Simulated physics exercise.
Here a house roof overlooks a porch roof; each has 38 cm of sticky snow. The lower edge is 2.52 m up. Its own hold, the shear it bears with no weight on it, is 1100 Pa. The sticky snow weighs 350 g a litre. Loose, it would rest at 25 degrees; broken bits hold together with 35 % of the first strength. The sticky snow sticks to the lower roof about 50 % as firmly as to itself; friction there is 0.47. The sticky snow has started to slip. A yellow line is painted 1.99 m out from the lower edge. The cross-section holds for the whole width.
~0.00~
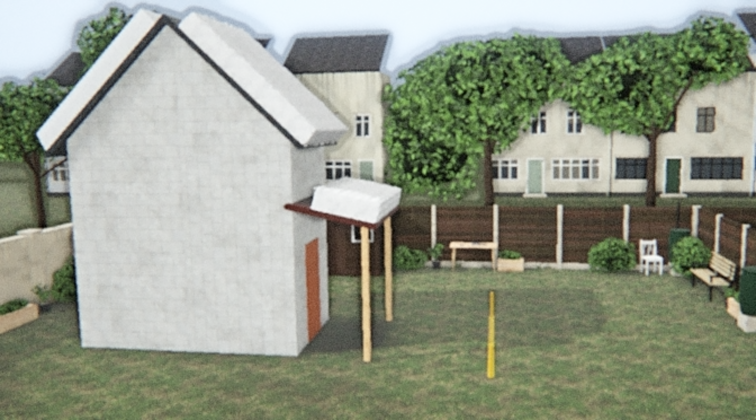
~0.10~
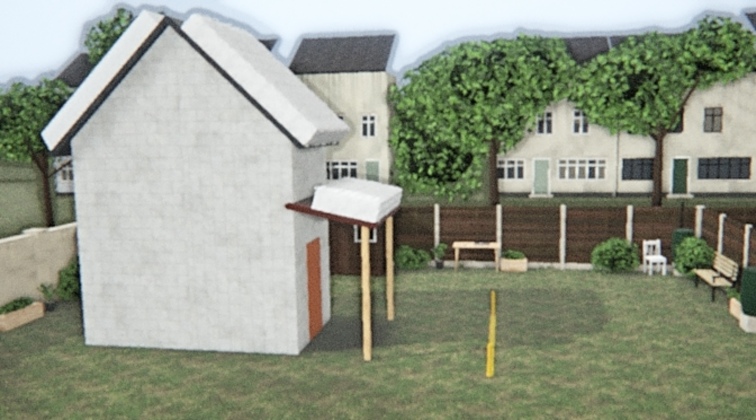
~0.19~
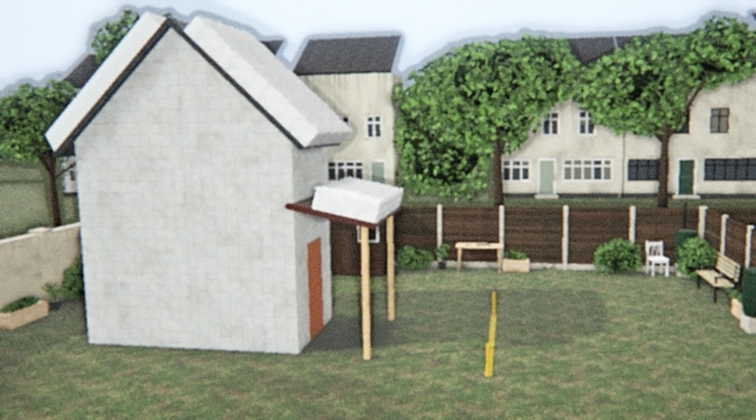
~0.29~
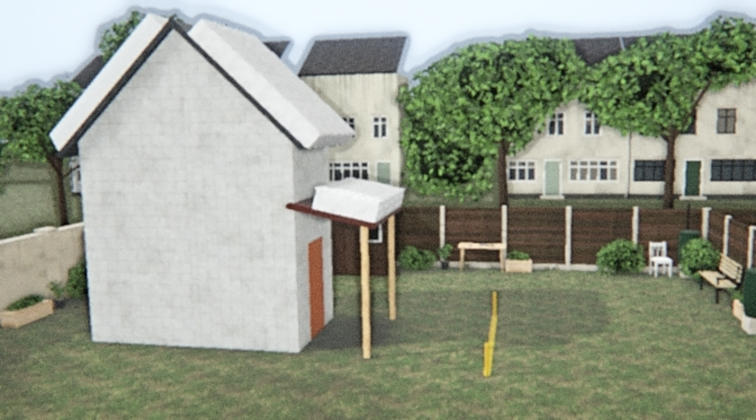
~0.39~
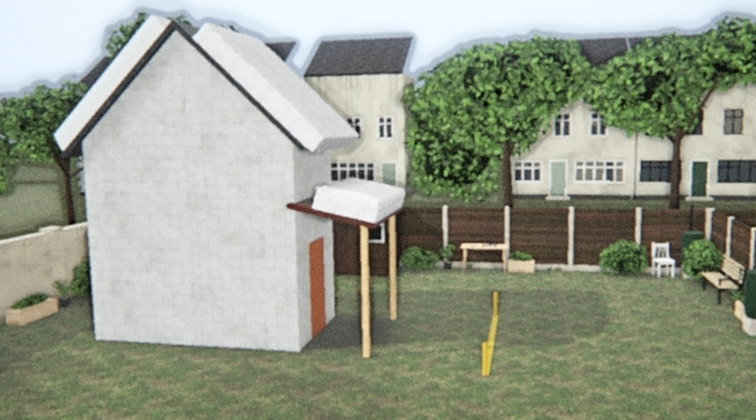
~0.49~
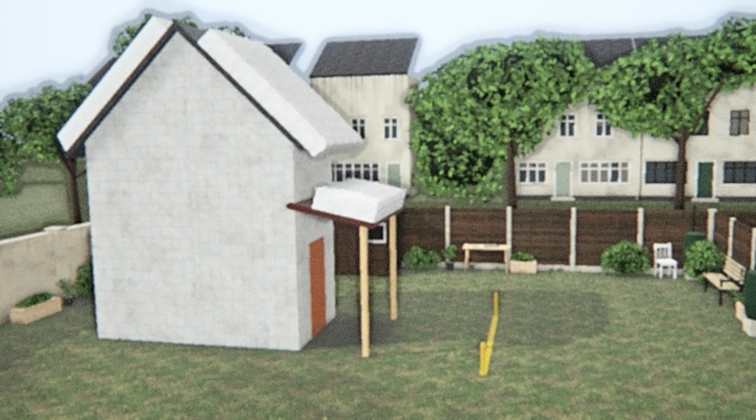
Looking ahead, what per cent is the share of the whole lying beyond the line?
It comes to some 19 %.
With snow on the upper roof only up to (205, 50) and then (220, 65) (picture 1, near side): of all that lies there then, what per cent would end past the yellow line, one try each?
In turn about 8 %, 5 %.
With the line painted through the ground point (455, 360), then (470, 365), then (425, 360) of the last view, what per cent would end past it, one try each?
In turn about 35 %, 25 %, 50 %.
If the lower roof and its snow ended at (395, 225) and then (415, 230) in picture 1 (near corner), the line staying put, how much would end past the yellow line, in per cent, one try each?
In that order: 12 %, 5 %.
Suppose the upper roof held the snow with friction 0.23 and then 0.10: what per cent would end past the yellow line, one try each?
In turn about 40 %, 45 %.
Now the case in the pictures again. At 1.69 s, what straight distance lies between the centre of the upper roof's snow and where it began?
About 2.8 m.
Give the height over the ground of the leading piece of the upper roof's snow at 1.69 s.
Roughly 2.2 m.
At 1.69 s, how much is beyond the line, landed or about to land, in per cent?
About 0 %.
After 1.04 s, none is below the lower edge and 0 % is past the line.
After 1.69 s, 5 % is below the lower edge and 0 % is past the line.
After 2.35 s, 56 % is below the lower edge and 5 % is past the line.
After 3.00 s, 66 % is below the lower edge and 19 % is past the line.
After 3.80 s, 66 % is below the lower edge and 19 % is past the line.
